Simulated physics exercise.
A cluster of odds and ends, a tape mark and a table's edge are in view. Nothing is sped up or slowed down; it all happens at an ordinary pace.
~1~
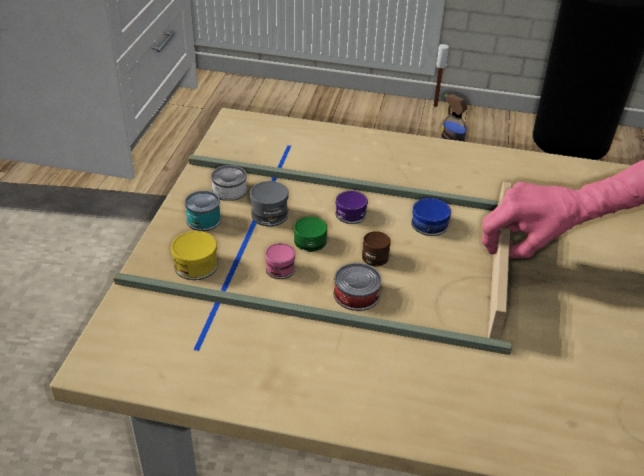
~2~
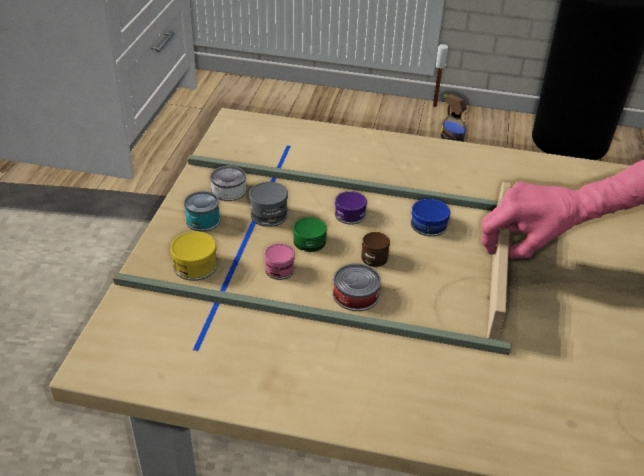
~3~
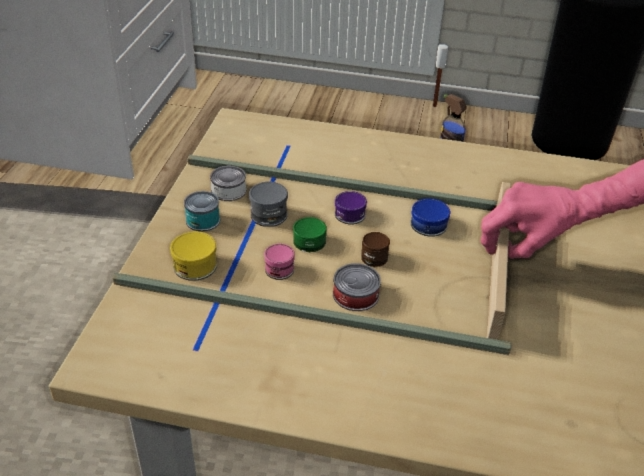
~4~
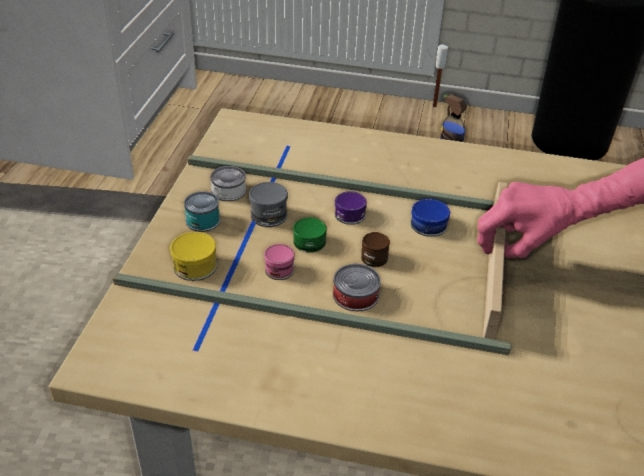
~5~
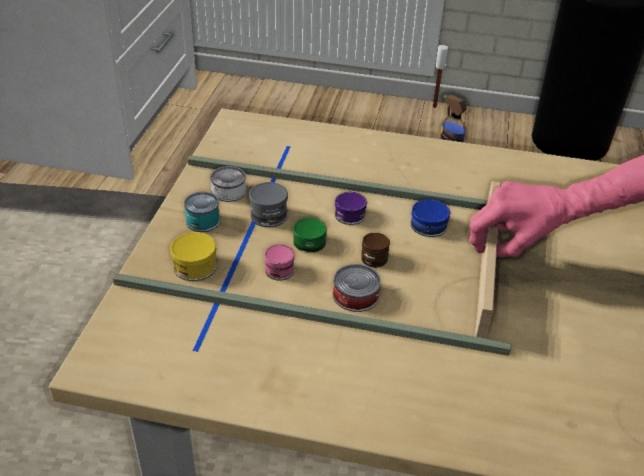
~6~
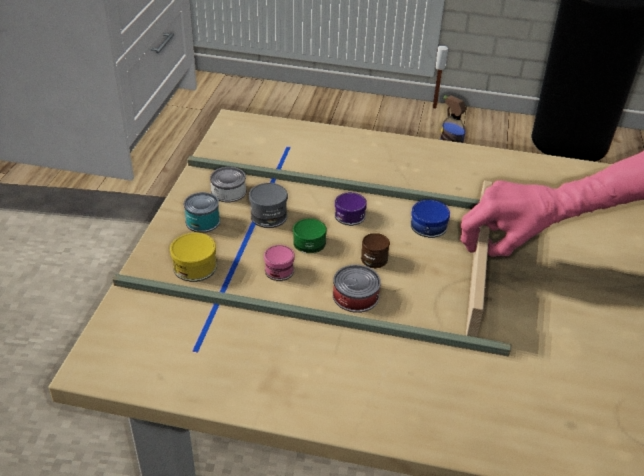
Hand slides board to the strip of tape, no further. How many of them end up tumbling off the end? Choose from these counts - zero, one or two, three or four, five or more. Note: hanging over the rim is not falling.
Count: Zero.
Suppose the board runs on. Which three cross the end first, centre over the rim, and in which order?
White tin, yellow pot, purple tin.
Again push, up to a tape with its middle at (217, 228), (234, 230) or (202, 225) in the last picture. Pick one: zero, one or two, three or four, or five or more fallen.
Taking the places one by one, it comes to one or two; just one or two; 3 or 4.
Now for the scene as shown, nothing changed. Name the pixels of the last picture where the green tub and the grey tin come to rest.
Final spots - green tub (219, 219), grey tin (200, 197).
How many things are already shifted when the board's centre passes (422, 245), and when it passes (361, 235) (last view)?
Counts: 1 / 4.
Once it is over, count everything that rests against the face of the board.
3 end up touching it.
Early on, none off yet; turquoise pot at rest near (202, 212); white tin at rest near (228, 184); yellow pot at rest near (194, 257).
Finally, the number that fall off is zero.
